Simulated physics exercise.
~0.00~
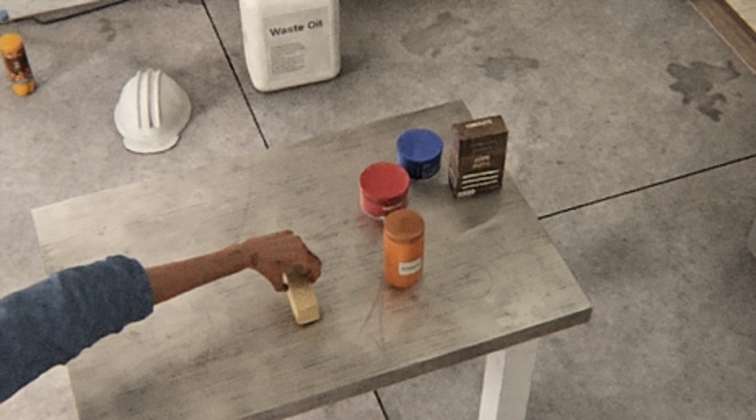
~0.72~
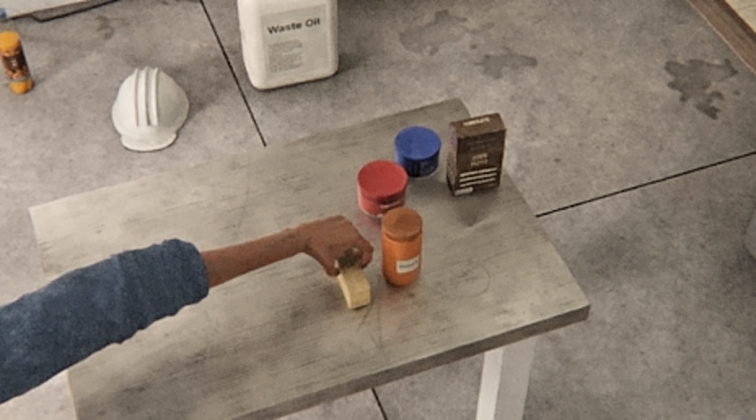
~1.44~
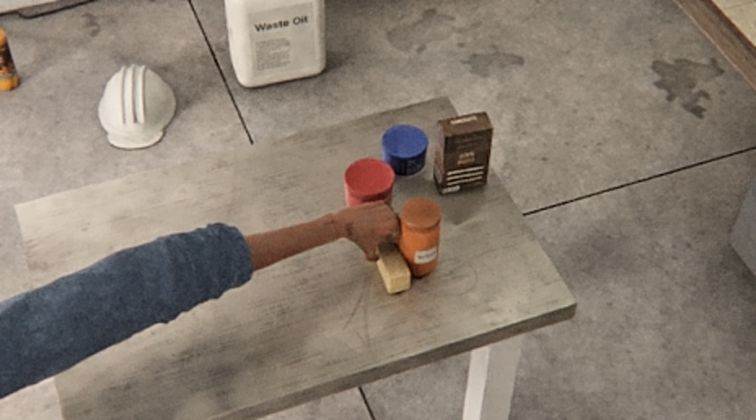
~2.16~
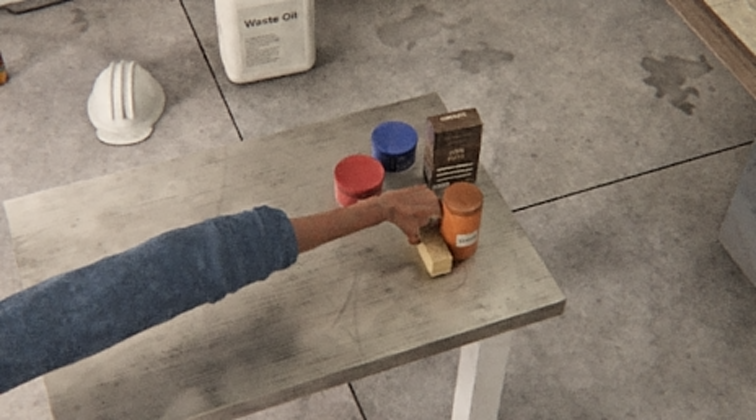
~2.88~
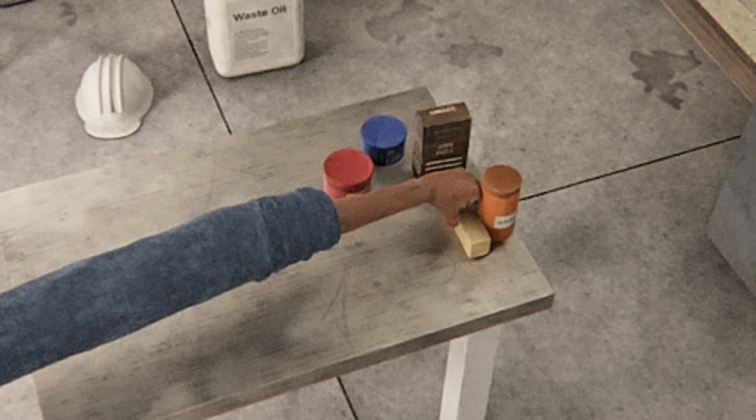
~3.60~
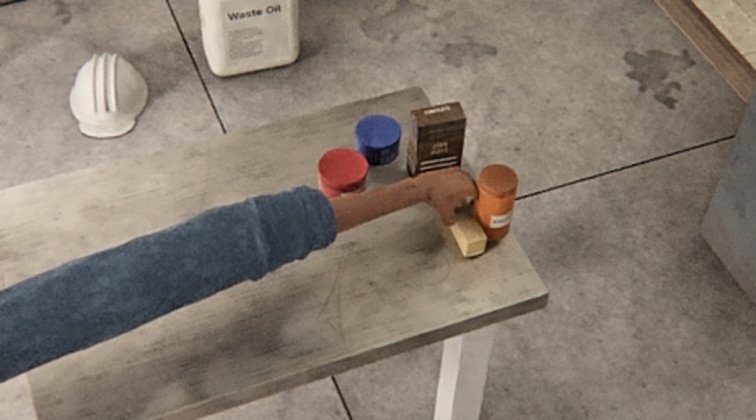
An arm in a blue sleeve reaches from the left across a worn grey table, seen from above on a concrete floor, its hand gripping a small pale wooden block. An orange jar stands near the middle, with a red tub, a blue tub and a brown packet behind it, while a white hard hat and a waste oil container sit beyond the table. The hand slides the block right until it meets the jar, then pushes the jar steadily toward the right edge as the view drifts right. The block stops, leaving the jar upright near the table's edge, while both tubs and the packet remain in place.
